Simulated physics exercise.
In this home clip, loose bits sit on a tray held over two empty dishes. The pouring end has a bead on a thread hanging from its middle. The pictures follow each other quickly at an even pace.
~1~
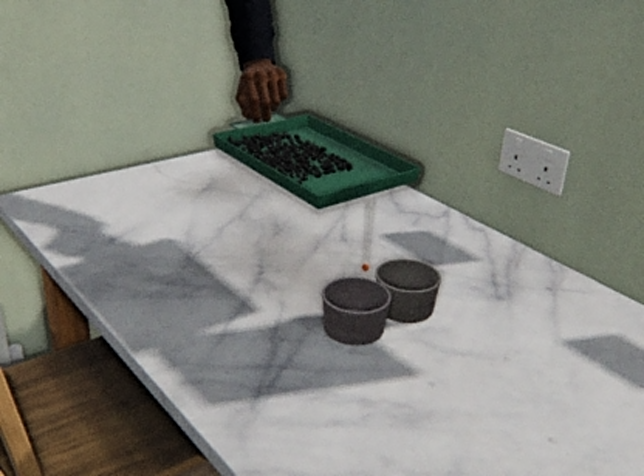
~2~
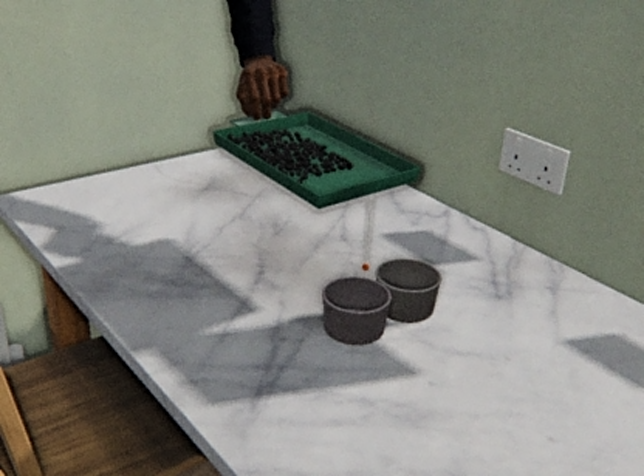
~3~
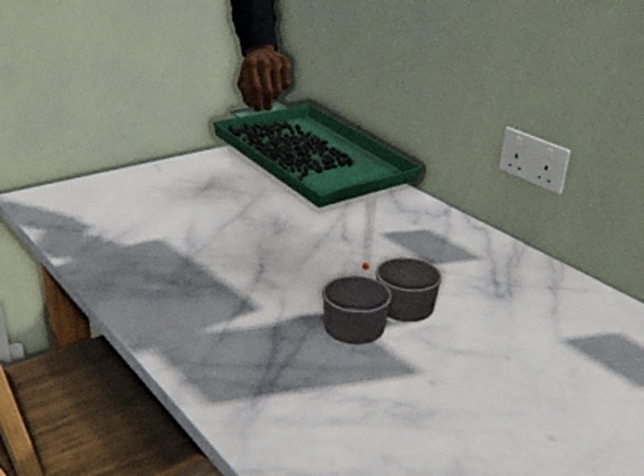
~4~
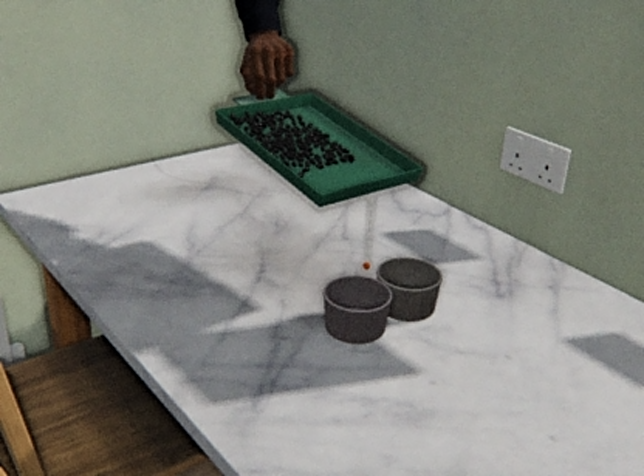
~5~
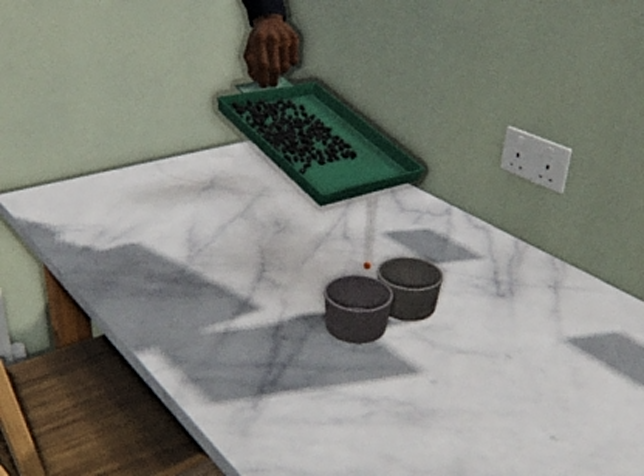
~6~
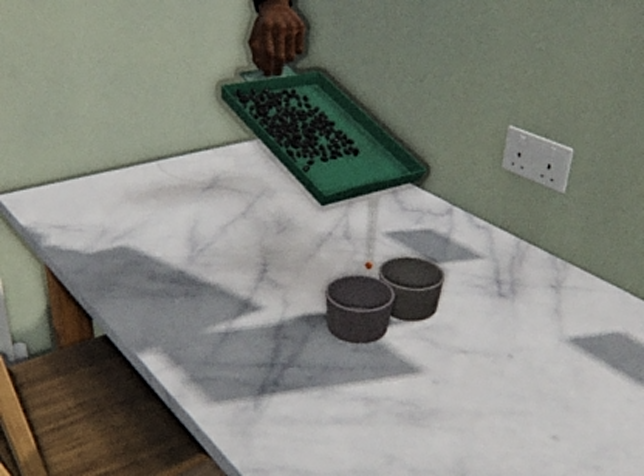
A hand in a dark sleeve holds the far end of a green tray at the back of a white marbled table, seen from above at an angle in a green-walled room. Black beans lie on the tray, with two dark grey dishes and a small red bead nearer, and a white socket at right. The hand steadily raises its end, gradually tilting the tray towards the dishes, while the view barely shifts.
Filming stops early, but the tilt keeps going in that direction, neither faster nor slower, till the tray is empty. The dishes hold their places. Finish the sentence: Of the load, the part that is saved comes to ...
More than half of it.
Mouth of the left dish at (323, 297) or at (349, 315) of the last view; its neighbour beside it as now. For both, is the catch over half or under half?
Taking the tries in order: A minor share, followed by a major share.
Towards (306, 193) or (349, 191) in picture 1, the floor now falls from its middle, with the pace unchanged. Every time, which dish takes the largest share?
Case one goes to the left-side dish, case two to the left-side dish.
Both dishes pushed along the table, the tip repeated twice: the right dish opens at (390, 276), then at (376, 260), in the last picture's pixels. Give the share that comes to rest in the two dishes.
First 30 per cent, second 0 per cent.
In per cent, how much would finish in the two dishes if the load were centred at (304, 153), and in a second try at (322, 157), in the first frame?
Near 70 % and 70 %.
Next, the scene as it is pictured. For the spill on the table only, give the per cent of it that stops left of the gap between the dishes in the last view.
Roughly 20 %.
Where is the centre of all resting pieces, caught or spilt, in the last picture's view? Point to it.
Near (400, 313).
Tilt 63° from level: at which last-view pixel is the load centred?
Roughly (375, 178).
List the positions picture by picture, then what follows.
The first frame shows corners of the pouring end at (319, 195) and (418, 168), level; middle of the load at (289, 155), black beans; left dish at (377, 324); right dish at (429, 302); bead on its thread at (365, 267).
The second frame shows corners of the pouring end at (319, 194) and (418, 168), level; middle of the load at (290, 153).
The third frame shows corners of the pouring end at (320, 194) and (419, 167), tipped barely, level across its low end; middle of the load at (290, 147).
The fourth frame shows corners of the pouring end at (322, 193) and (420, 168), tipped a little, level across its low end; middle of the load at (292, 140).
The fifth frame shows corners of the pouring end at (323, 193) and (421, 168), tipped a little, level across its low end; middle of the load at (294, 132).
The sixth frame shows corners of the pouring end at (326, 193) and (424, 169), tipped clearly, level across its low end; middle of the load at (297, 124); left dish at (380, 321); right dish at (432, 300).
Soon after the last picture, tray tipped steeply; most on the tray; a stray few outside both; a small part in the air.
A little later, tray tipped past a quarter turn; about two thirds on the tray; a stray few in the left dish; a small part in the right dish; a small part outside both; a small part in the air.
Later still, tray tipped past a quarter turn; about a quarter in the left dish; about a third in the right dish; about a third outside both.
At rest, tray tipped past a quarter turn; about a quarter in the left dish; about a third in the right dish; about a third outside both.
